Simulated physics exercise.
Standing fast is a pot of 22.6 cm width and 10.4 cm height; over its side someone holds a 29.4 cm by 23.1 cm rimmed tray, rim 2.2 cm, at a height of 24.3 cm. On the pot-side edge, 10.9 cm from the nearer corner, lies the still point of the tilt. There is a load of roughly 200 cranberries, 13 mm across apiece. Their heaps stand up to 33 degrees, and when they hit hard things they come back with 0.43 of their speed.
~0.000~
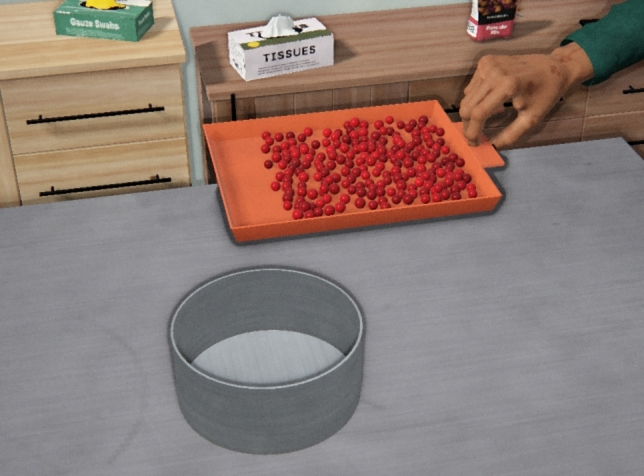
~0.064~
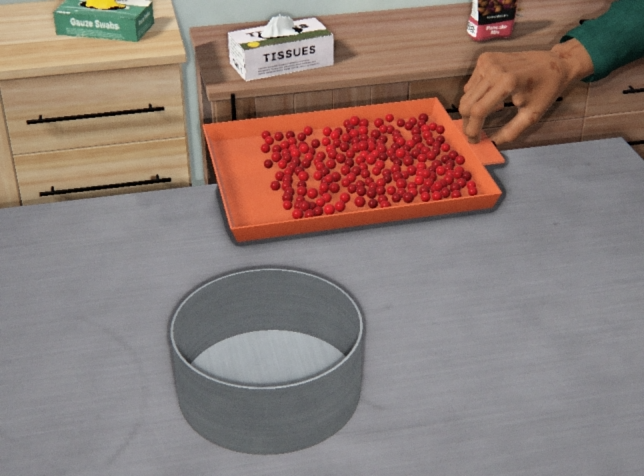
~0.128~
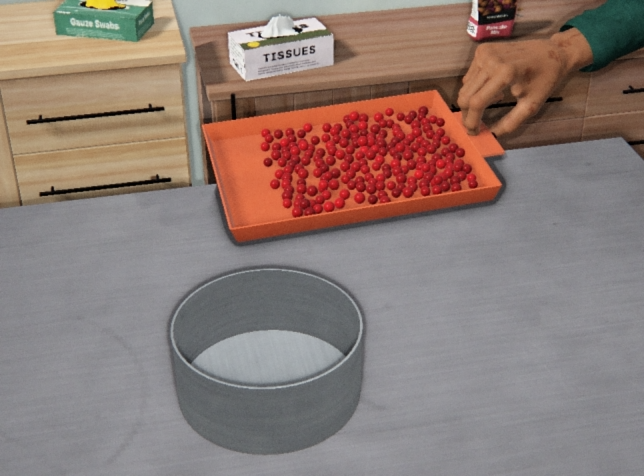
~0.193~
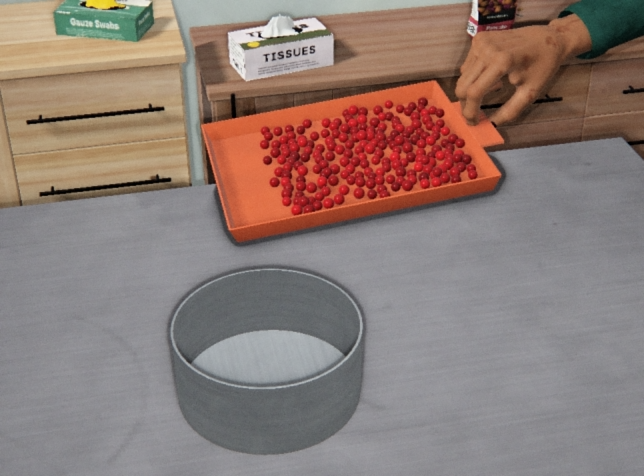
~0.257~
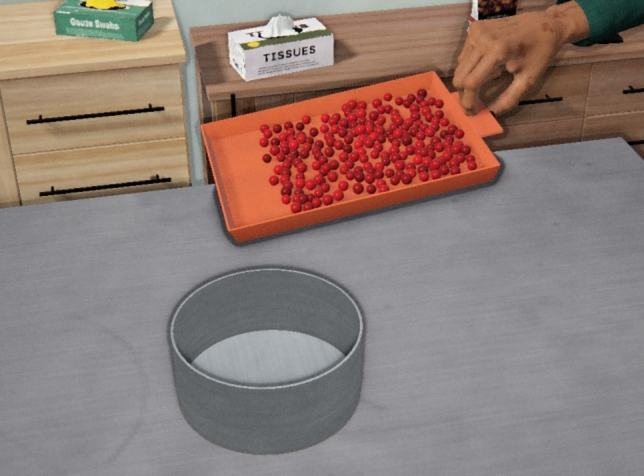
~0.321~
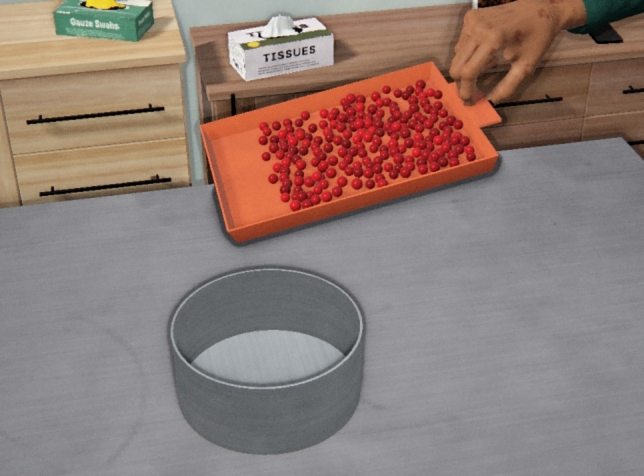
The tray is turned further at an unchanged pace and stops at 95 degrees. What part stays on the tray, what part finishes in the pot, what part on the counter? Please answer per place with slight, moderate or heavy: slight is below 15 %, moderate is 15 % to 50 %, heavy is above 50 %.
Per place: Left on the tray slight, pot moderate, counter heavy.
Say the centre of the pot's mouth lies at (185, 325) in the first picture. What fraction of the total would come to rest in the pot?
Close to 70 in a hundred.
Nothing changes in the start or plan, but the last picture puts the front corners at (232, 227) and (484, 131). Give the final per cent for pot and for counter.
That works out as pot 30 and counter 70.
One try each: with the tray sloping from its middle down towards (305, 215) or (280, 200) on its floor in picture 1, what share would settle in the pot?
First try: About 90 percent; second try: About 85 percent.
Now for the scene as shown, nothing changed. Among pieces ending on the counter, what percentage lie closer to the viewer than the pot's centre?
Roughly 10 per cent.
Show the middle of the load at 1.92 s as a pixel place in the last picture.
I'd put it close to (227, 144).
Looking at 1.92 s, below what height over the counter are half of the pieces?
About 30 cm.
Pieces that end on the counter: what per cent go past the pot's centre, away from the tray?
About 100 %.
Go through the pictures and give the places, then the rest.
Tray tilt 0 degrees, front corners at (237, 224) and (493, 193); middle of the pieces at (363, 169); pot at (267, 324), in the first picture.
Tray tilt 1 degrees, front corners at (237, 224) and (493, 190); middle of the pieces at (363, 168), in the second picture.
Tray tilt 3 degrees, front corners at (236, 225) and (493, 183); middle of the pieces at (363, 163), in the third picture.
Tray tilt 5 degrees, front corners at (235, 225) and (493, 173), lowest corner left front; middle of the pieces at (363, 158), in the fourth picture.
Tray tilt 8 degrees, front corners at (234, 225) and (492, 163), lowest corner left front; middle of the pieces at (362, 152), in the fifth picture.
Tray tilt 11 degrees, front corners at (234, 226) and (490, 153), lowest corner left front; middle of the pieces at (360, 147); pot at (267, 324). The tray's pace is about 40 degrees a second, in the sixth picture.
After 1.28 s, tilt 50 degrees; the tray holds 100 %, the pot 0 %.
After 1.92 s, tilt 76 degrees; the tray holds 95 %, the pot 0 %.
Then, at 2.60 s, tilt 95 degrees; the tray holds 0 %, the pot 25 %.
At rest (3.5 s), tray 0 %, pot 30 %, counter 70 %.
